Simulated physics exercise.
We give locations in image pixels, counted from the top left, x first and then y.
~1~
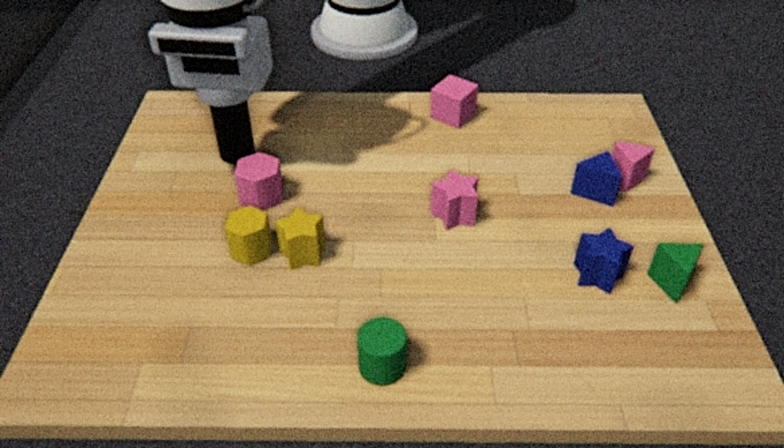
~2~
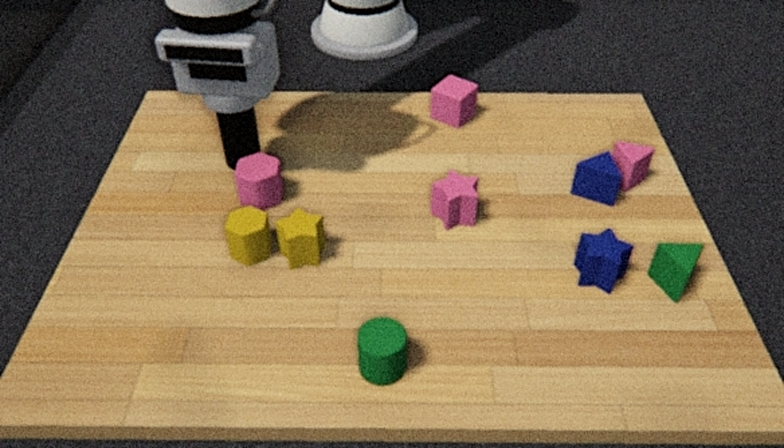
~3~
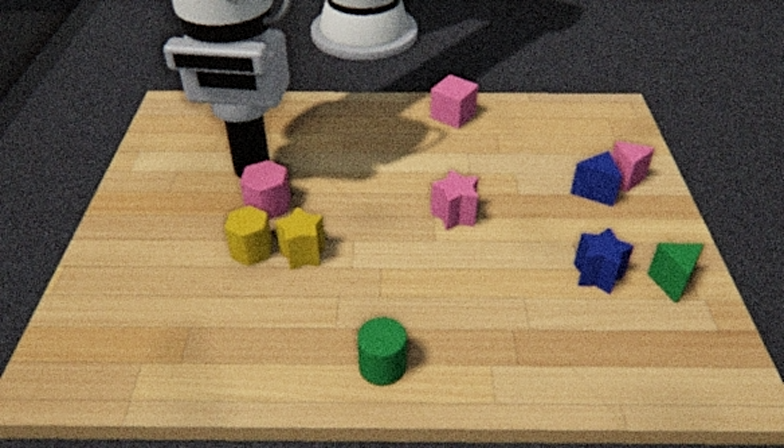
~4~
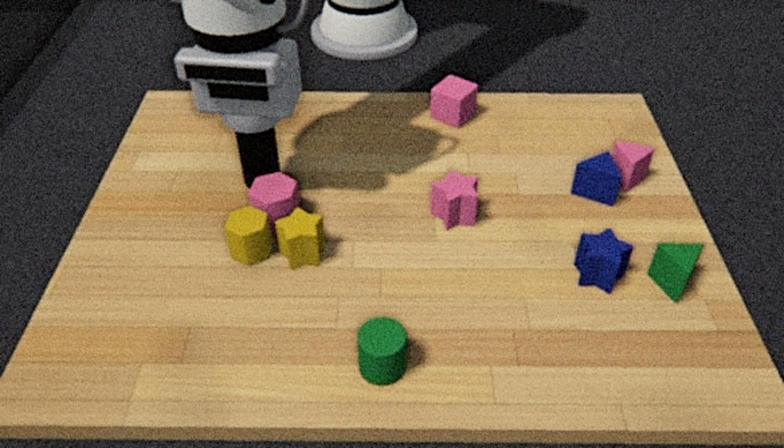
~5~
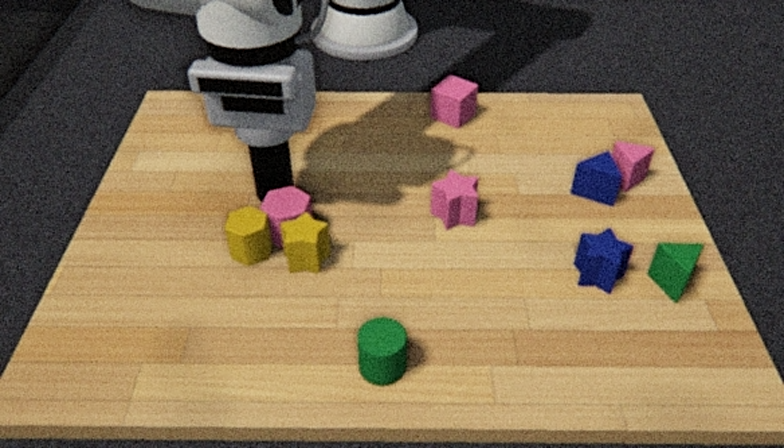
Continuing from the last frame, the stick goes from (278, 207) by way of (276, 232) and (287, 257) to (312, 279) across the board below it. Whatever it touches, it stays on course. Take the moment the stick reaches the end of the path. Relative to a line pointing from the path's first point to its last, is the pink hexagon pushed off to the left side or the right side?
It moves over to the left.
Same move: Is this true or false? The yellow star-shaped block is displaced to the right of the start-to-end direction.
That claim is false.
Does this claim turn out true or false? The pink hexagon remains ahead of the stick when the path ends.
Answer: True.
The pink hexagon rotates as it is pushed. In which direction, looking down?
It spins against the clock.
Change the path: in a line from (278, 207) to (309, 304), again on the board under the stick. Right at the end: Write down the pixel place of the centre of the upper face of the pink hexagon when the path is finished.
Final place: (342, 298).
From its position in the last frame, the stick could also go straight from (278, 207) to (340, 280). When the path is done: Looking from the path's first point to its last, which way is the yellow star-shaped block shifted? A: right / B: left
Letter A.
On the path given first. One third of the way, stick (274, 220); yellow hexagon (242, 226), turned 35° clockwise; pink hexagon (293, 226), turned 20° anticlockwise; yellow star-shaped block (322, 247).
Two thirds of the way, stick (286, 245); yellow hexagon (239, 237), turned 80° clockwise; pink hexagon (310, 251), turned 30° anticlockwise; yellow star-shaped block (347, 269), turned 20° anticlockwise.
At the end, stick (311, 266); yellow hexagon (239, 237), turned 80° clockwise; pink hexagon (337, 273), turned 30° anticlockwise; yellow star-shaped block (376, 293), turned 20° anticlockwise.
